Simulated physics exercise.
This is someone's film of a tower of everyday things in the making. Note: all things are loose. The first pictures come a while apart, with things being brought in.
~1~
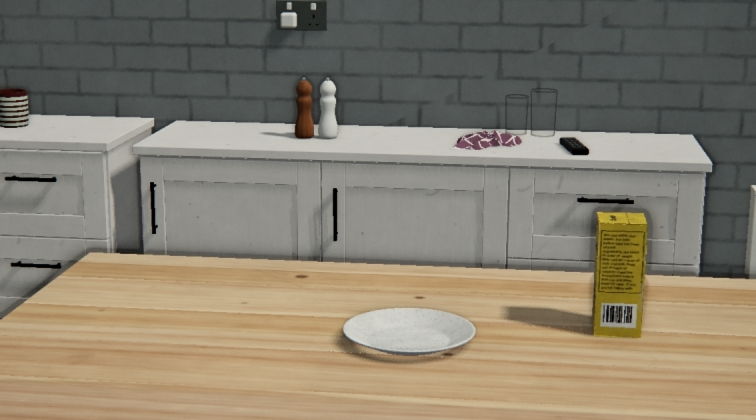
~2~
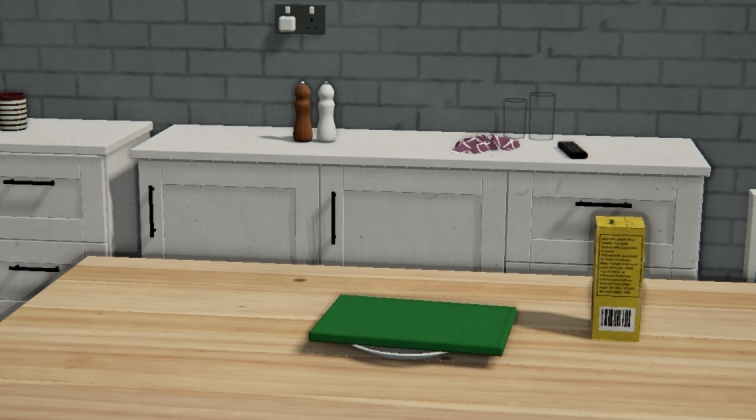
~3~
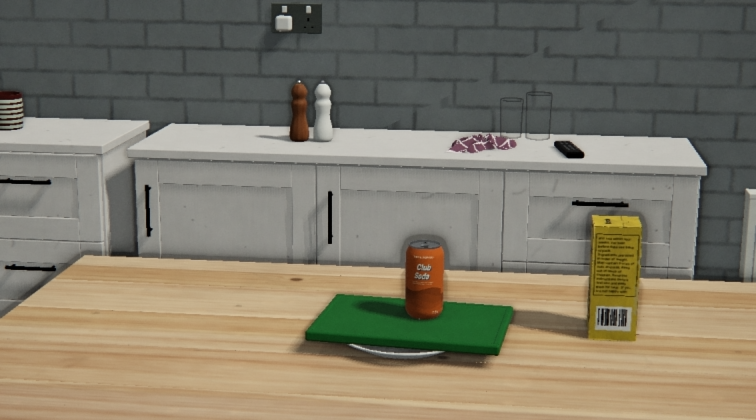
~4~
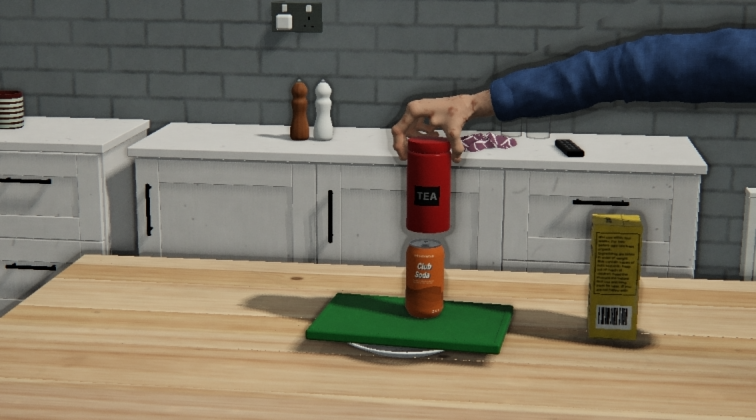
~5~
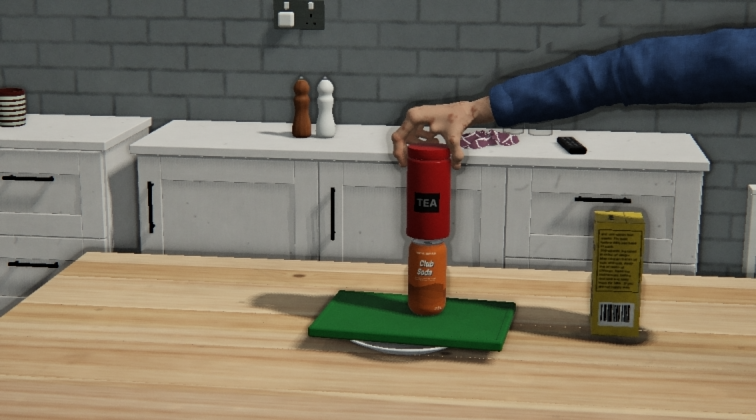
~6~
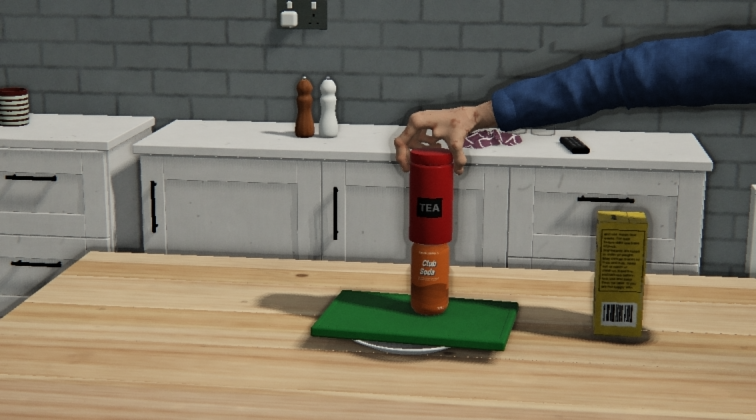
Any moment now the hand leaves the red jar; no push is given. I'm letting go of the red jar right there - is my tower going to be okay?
Yes, it will be fine.
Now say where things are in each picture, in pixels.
The last thing is not in view yet; white plate (409, 335), in the first picture.
The last thing is not in view yet, in the second picture.
The last thing is not in view yet, in the third picture.
On its way; red jar (429, 184); orange can (425, 279), in the fourth picture.
On its way; red jar (429, 191), in the fifth picture.
In place under the hand; red jar (431, 195); orange can (430, 276), in the sixth picture.
Then, 0.50 s on from there, no change.
Then, 1.30 s on from there, red jar resting near (431, 196).
In the end, all 5 unmoved. At the end, from the last picture's camera, red jar near (431, 196). The pile holds.
